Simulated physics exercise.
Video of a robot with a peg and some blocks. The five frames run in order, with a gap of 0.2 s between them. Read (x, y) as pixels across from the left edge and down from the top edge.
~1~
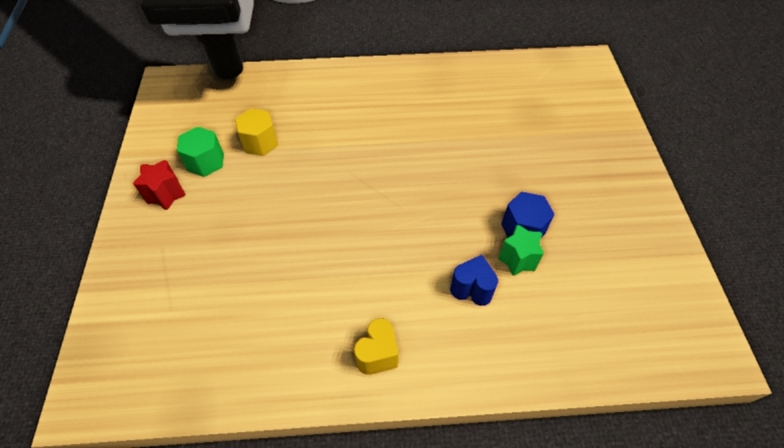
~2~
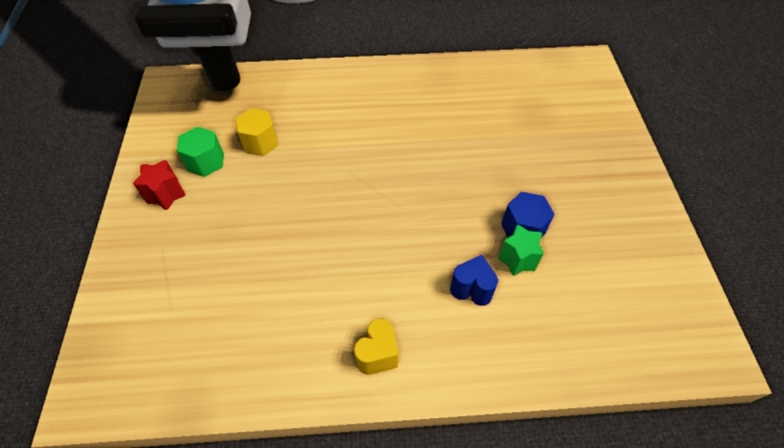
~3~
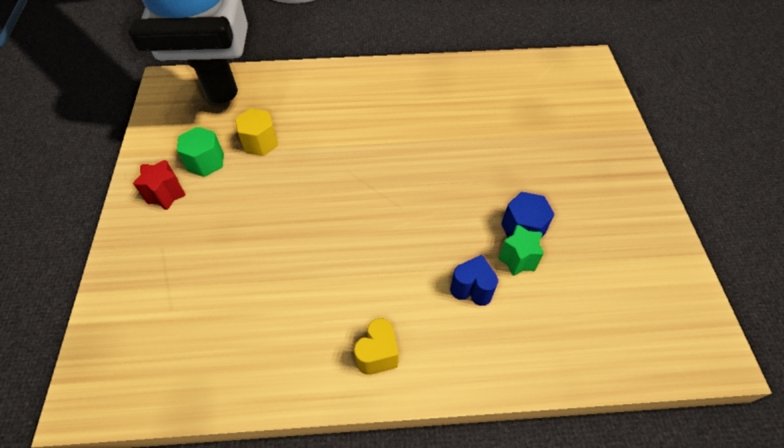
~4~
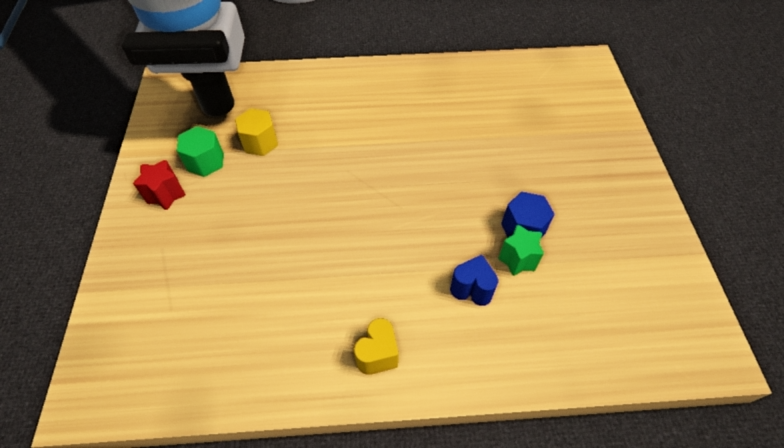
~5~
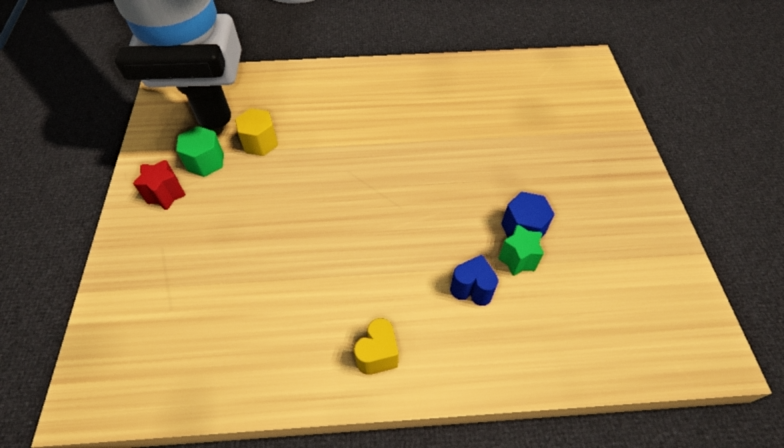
Robot arm with a black peg moving slightly down toward the green and yellow hexagonal blocks while all the blocks stay still.
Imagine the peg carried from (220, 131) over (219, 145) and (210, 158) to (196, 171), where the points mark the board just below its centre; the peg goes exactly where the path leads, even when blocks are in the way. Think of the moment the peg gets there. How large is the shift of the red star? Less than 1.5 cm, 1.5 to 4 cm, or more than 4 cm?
It ends 1.5 to 4 cm from its spot.
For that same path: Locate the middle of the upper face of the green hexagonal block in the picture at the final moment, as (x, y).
Its top middle: (173, 179).
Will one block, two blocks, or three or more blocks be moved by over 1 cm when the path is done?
Count: 2.
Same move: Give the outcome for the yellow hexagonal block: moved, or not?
Put simply, it stays right there.
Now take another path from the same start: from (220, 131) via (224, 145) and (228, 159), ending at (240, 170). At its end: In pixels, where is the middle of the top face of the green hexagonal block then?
The middle of its upper face should be somewhere near (188, 160).
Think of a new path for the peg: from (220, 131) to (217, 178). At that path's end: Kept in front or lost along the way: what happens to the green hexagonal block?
It stays ahead.
What follows on the original path. Halfway along, peg at (210, 141); green hexagonal block at (188, 158).
At the end, peg at (190, 159); red star at (134, 188), turned 15° clockwise; green hexagonal block at (173, 179), turned 15° anticlockwise; yellow hexagonal block in place.
